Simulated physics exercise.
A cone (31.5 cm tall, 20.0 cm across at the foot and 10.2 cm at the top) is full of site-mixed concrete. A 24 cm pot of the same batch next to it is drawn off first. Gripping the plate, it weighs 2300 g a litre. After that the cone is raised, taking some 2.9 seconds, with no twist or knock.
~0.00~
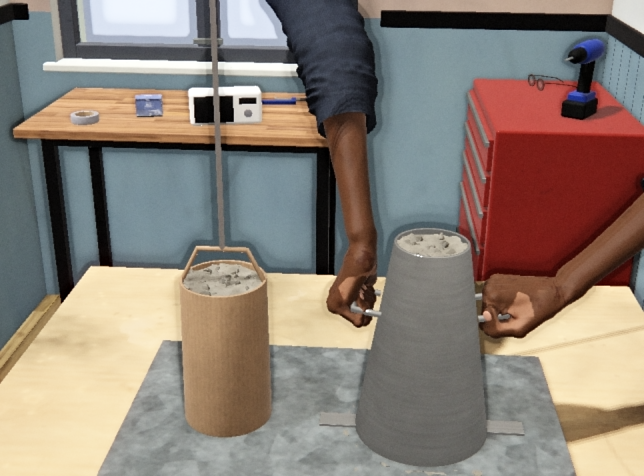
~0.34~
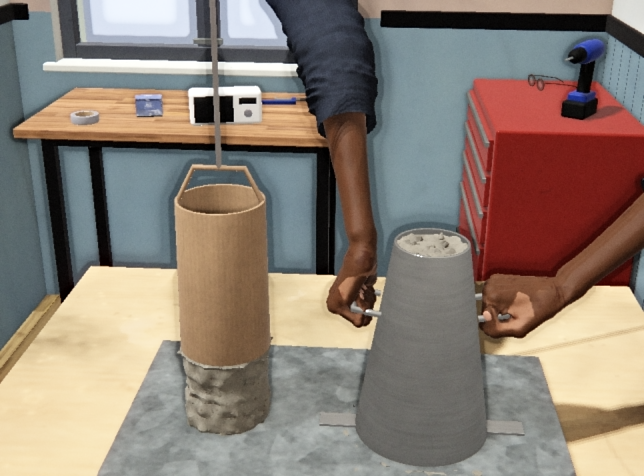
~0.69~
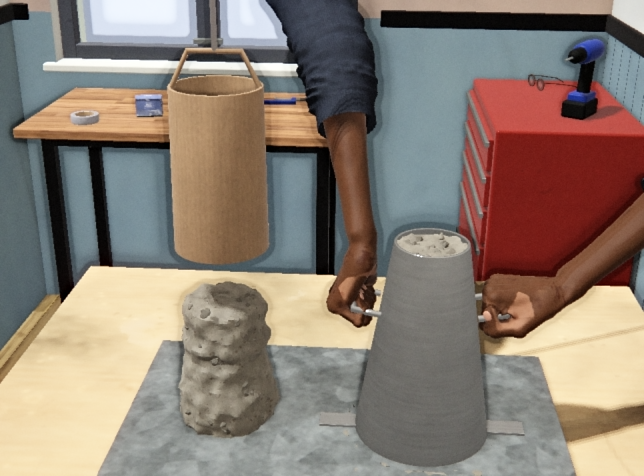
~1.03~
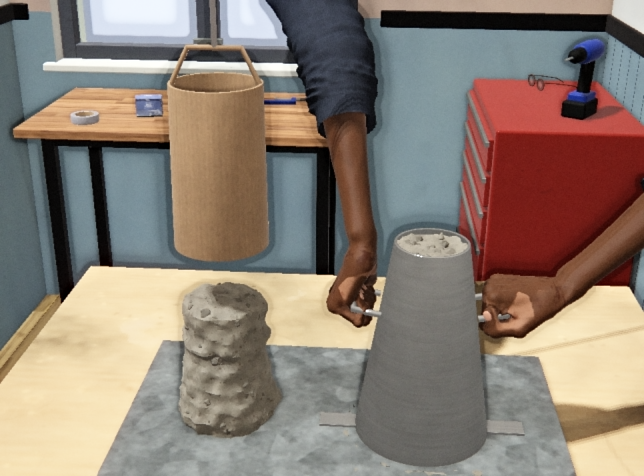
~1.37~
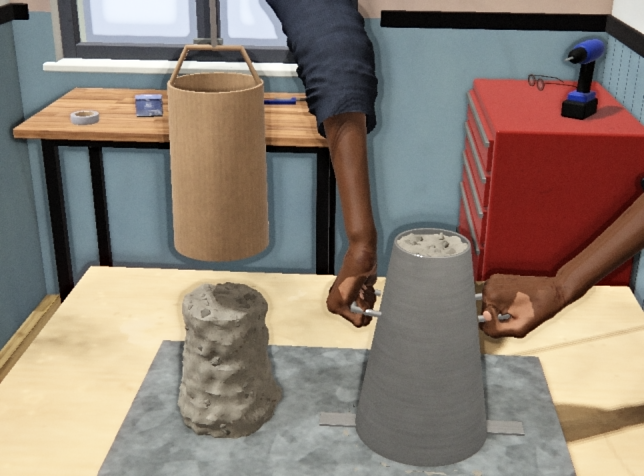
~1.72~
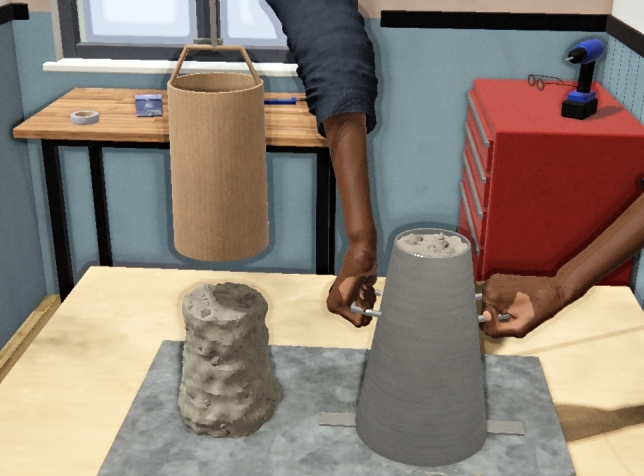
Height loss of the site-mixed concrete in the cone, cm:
Roughly 2 cm.
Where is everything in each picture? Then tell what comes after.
In the first frame, middle of the pot's mouth at (223, 279), still down; middle of the cone's top at (432, 244), not yet moved.
In the second frame, middle of the pot's mouth at (220, 201), raised 13 cm; middle of the cone's top at (432, 244), not yet moved.
In the third frame, middle of the pot's mouth at (216, 87), raised 29 cm; the heap from the pot 21 cm high and 16 cm wide, top at (224, 298); middle of the cone's top at (432, 244), not yet moved.
In the fourth frame, middle of the pot's mouth at (216, 84), raised 30 cm; the heap from the pot 21 cm high and 16 cm wide, top at (224, 299); middle of the cone's top at (432, 244), not yet moved.
In the fifth frame, middle of the pot's mouth at (216, 84), raised 30 cm; the heap from the pot 21 cm high and 16 cm wide, top at (224, 299); middle of the cone's top at (432, 244), not yet moved.
In the sixth frame, middle of the pot's mouth at (216, 84), raised 30 cm; the heap from the pot 21 cm high and 16 cm wide, top at (224, 299); middle of the cone's top at (432, 244), not yet moved.
By 2.4 s, the cone is up 6.7 cm; the site-mixed concrete has come down 1.1 cm to 30 cm and is 20 cm wide.
By 3.2 s, the cone is up 20 cm; the site-mixed concrete has come down 1.4 cm to 30 cm and is 21 cm wide.
By 3.9 s, the cone is up 32 cm; the site-mixed concrete has come down 1.5 cm to 30 cm and is 21 cm wide.
By 4.8 s, the cone is clear; the site-mixed concrete has come down 1.7 cm to 30 cm and is 21 cm wide.
By 5.3 s, at rest, the cone is clear; the site-mixed concrete has come down 1.7 cm to 30 cm and is 21 cm wide.
